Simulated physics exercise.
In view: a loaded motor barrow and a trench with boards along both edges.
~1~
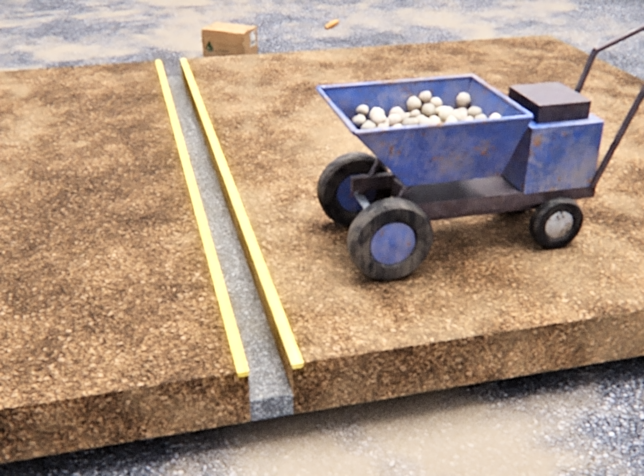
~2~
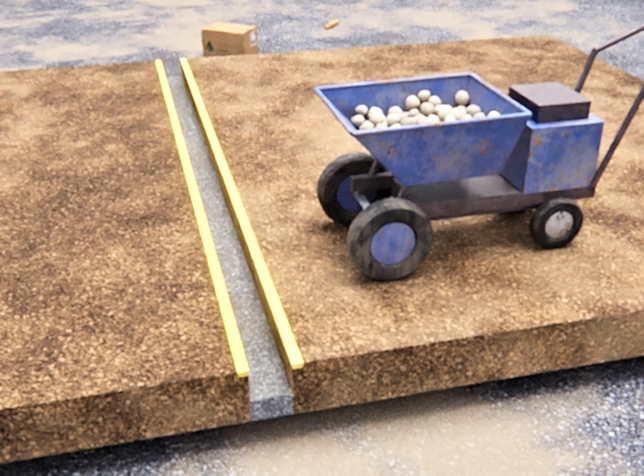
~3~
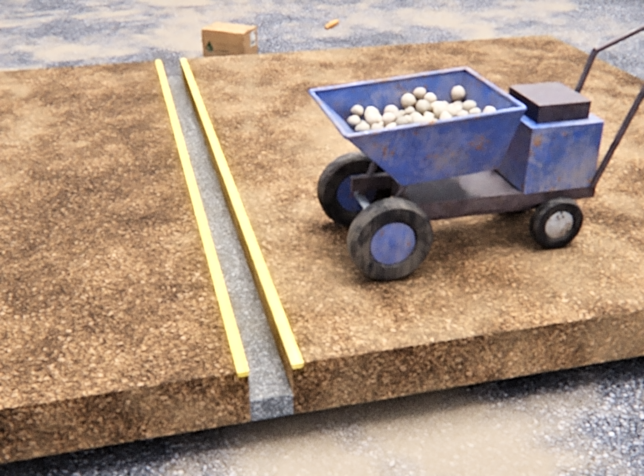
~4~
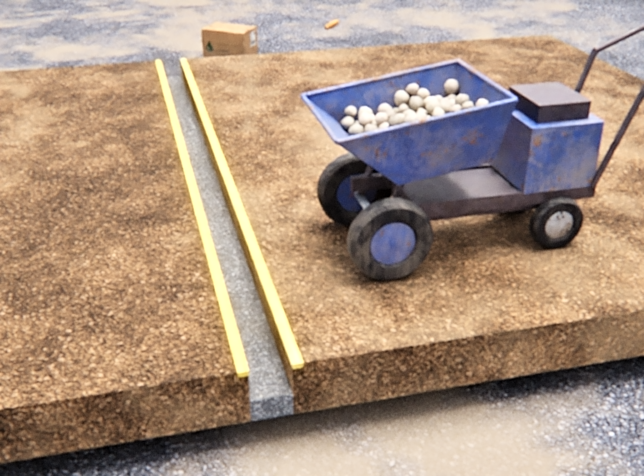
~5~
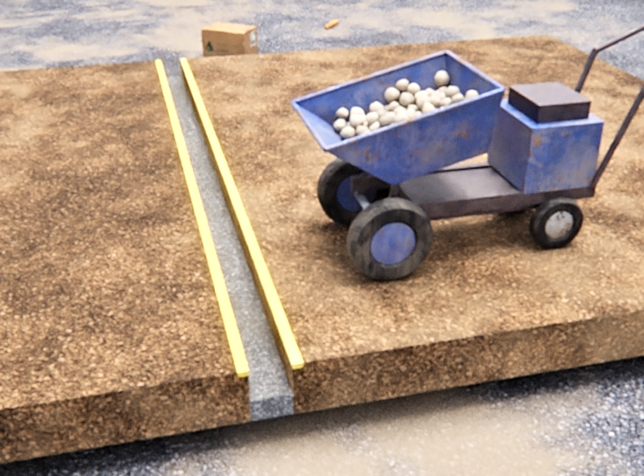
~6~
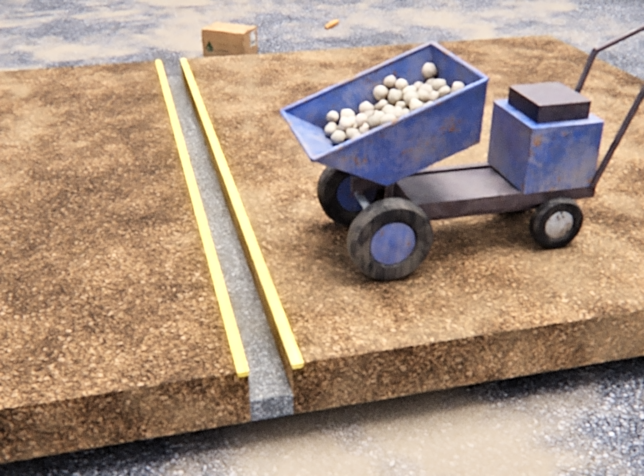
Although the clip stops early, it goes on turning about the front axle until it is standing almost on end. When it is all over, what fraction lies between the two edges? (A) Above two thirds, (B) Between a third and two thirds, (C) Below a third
Between a third and two thirds.
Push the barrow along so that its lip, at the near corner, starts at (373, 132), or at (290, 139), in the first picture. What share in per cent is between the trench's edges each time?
About 60 and 0 per cent.
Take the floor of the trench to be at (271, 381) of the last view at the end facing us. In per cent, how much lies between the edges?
Something close to 40 per cent.
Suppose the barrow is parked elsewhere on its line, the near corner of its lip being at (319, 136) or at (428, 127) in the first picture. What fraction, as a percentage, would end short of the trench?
0 % then 60 %.
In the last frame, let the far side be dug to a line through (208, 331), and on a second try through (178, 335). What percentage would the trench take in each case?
First case 90 %, second case 100 %.
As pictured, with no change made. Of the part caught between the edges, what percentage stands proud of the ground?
Estimate: Near 25 per cent.
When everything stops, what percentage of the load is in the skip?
Result: Close to 0 per cent.
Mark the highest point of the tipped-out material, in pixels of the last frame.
I'd place the summit at about pixel (232, 254).
Just after the last frame, skip tipped steeply; every one in the skip.
A moment on, skip tipped steeply; roughly two thirds in the skip; roughly a quarter in or heaped over the trench; about a tenth beyond it; just a few falling.
Further on, skip tipped right over; just a few in the skip; roughly half in or heaped over the trench; roughly a third beyond it.
When it is over, skip tipped right over; just a few short of the trench; roughly half in or heaped over the trench; roughly a third beyond it.
